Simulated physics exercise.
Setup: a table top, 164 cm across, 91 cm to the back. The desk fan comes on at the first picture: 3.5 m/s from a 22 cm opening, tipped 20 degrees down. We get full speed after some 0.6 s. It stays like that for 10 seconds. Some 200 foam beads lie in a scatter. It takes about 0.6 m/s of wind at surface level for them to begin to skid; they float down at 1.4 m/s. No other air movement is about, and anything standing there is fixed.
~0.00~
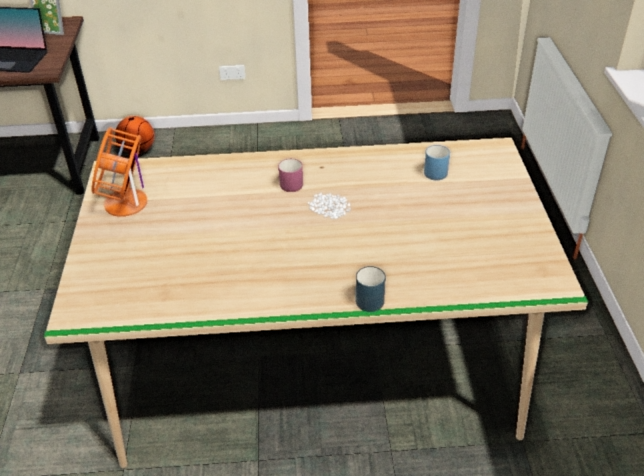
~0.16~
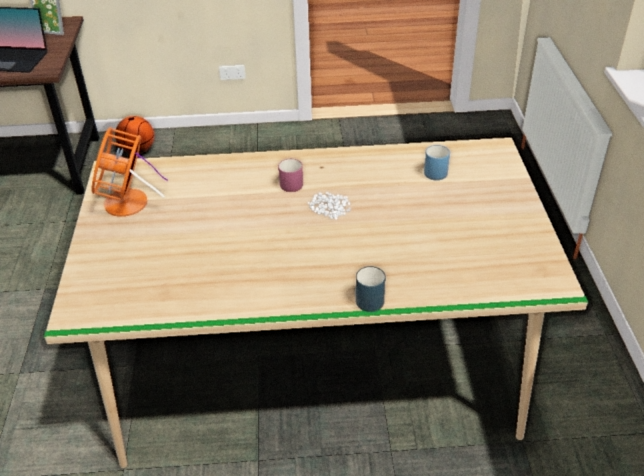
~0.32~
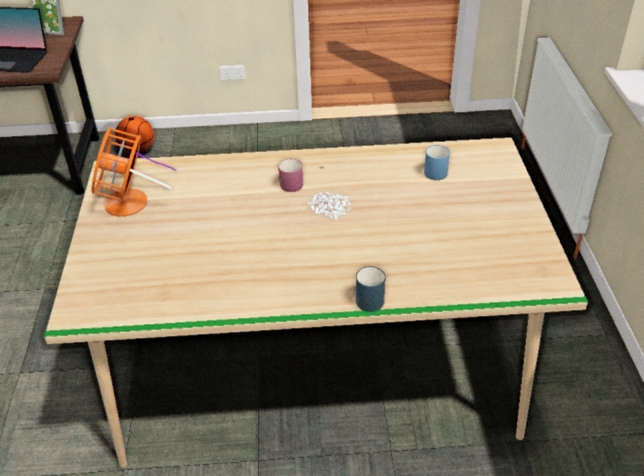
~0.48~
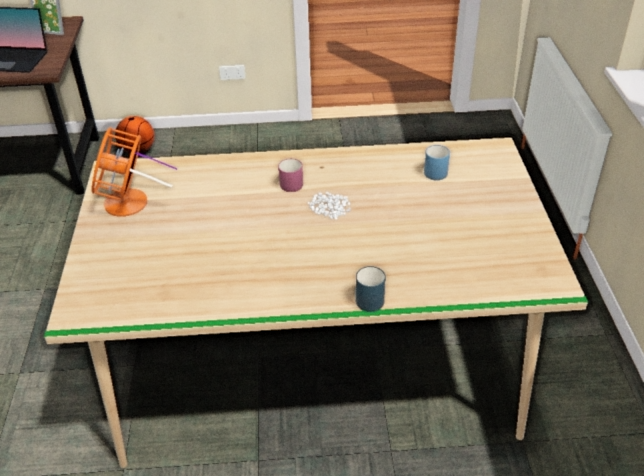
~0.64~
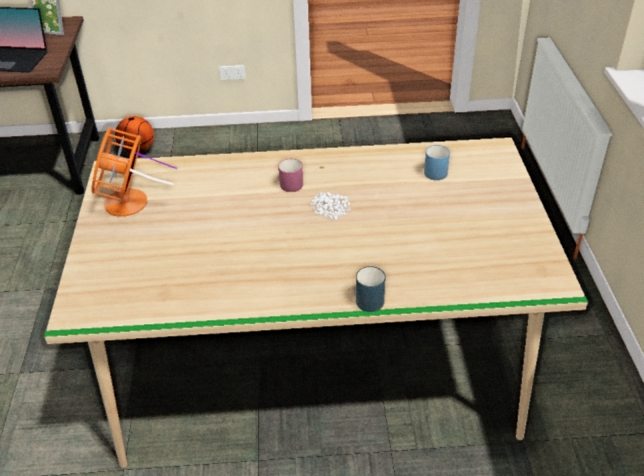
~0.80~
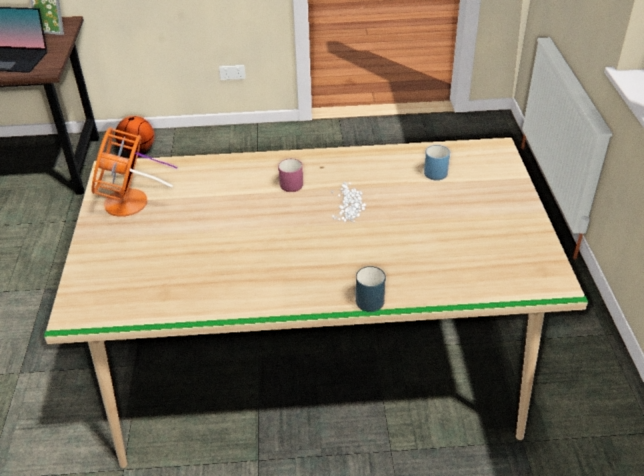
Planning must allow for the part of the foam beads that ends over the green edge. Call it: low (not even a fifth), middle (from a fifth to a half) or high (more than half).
Low.
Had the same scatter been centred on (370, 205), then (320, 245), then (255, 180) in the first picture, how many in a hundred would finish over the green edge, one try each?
0 %, 100 %, 0 %.
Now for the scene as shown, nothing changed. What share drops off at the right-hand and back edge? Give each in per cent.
70 % right-hand and 30 % back.
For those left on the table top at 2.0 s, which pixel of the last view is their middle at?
Approx. centre at (435, 159) px.
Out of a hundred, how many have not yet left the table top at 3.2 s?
Some 5 per cent.
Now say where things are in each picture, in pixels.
In the first picture, the middle of the foam beads is near (330, 206), none has stirred yet and the mouth of the desk fan is at (117, 165).
In the second picture, the middle of the foam beads is near (330, 205), none has stirred yet and the green edge is centred on (319, 320).
In the third picture, the middle of the foam beads is near (330, 205), none has stirred yet, the top of a mug is at (290, 165) and the top of a mug is at (438, 151).
In the fourth picture, the middle of the foam beads is near (330, 205) and none has stirred yet.
In the fifth picture, the middle of the foam beads is near (331, 206) and about 1 % have left their places.
In the sixth picture, the middle of the foam beads is near (350, 202), the farthest in sight from the desk fan is at (364, 206) and about 95 % have left their places.
After 2.0 s, 59 % are on the move or not yet settled, 0 % are over the green edge; the middle of those still in play is near (435, 159).
After 3.2 s, 8 % are on the move or not yet settled, 0 % are over the green edge.
After 5.5 s, 2 % are on the move or not yet settled, 0 % are over the green edge.
After 10.0 s, at the end, 0 % are over the green edge.
